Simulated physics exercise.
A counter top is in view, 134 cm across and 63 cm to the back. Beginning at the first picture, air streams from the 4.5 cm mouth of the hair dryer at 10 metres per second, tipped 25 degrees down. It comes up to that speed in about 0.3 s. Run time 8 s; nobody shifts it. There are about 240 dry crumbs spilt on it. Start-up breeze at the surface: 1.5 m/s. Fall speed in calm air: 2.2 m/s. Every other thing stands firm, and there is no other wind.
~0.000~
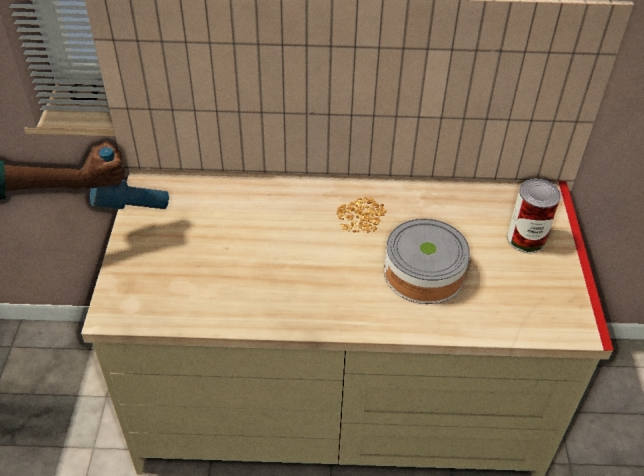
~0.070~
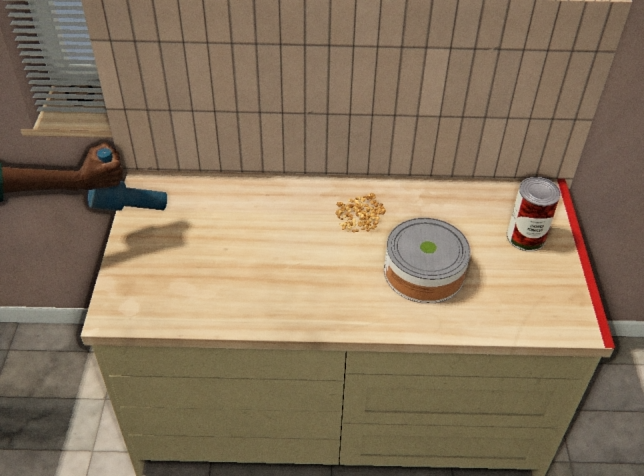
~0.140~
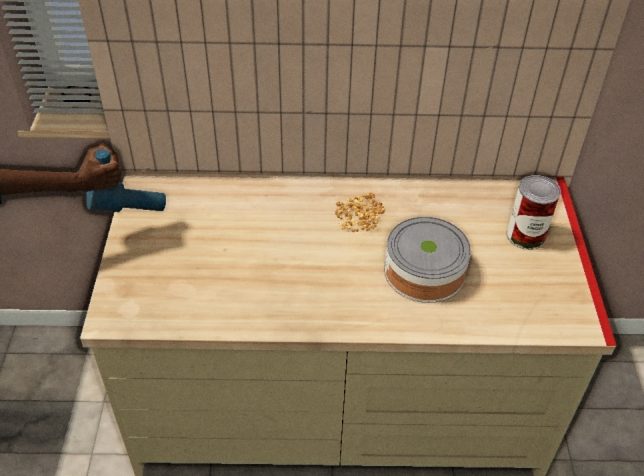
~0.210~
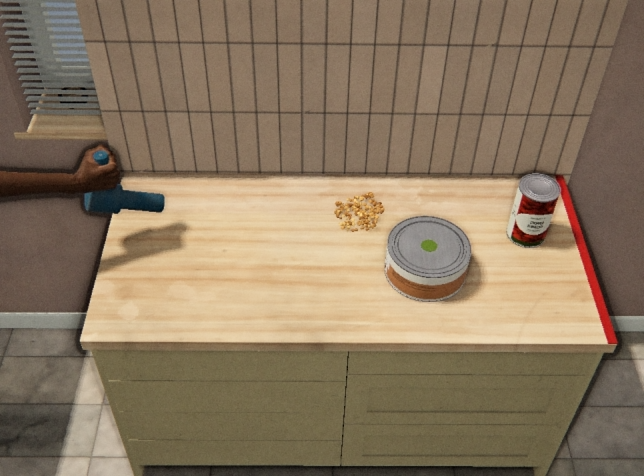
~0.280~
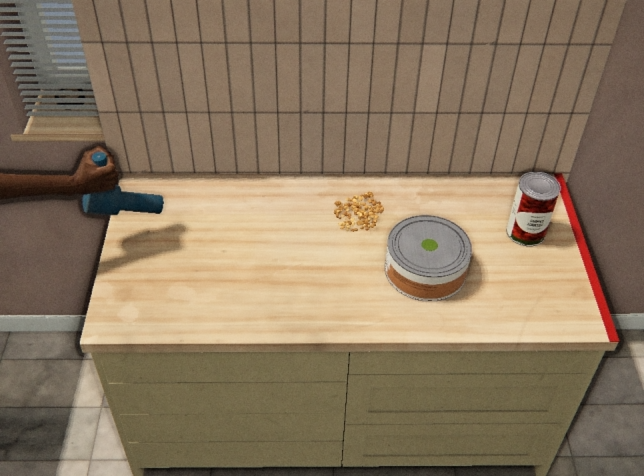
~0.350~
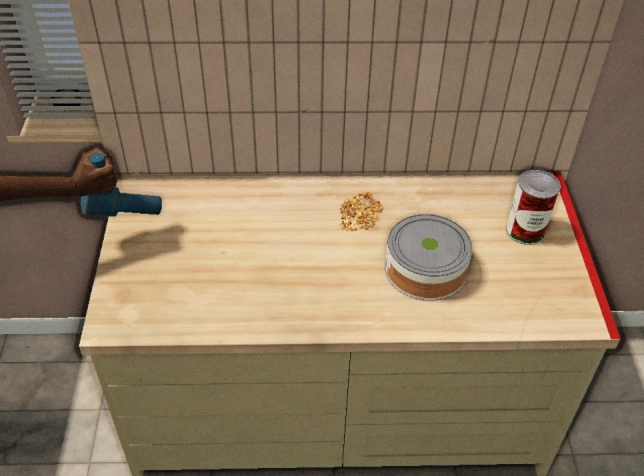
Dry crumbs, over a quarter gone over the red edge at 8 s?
The quarter line is overstepped.
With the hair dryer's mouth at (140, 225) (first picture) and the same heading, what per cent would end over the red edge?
The share would be near 100 %.
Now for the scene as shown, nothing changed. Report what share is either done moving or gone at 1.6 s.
Estimate: Close to 70 %.
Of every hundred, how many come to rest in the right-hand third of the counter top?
10 %.
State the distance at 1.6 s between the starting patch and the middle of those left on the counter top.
About 50 cm.
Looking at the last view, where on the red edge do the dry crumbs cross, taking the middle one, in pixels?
I'd say roughly (565, 184).
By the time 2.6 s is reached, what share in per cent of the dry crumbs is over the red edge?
About 80 %.
After 1.6 s, 71 % are over the red edge; the middle of those still in play is near (536, 209); 72 % have settled or left.
After 2.6 s, 82 % are over the red edge; the middle of those still in play is near (532, 214); 85 % have settled or left.
After 4.4 s, 88 % are over the red edge; 93 % have settled or left.
After 8.0 s, at the end, 89 % are over the red edge.
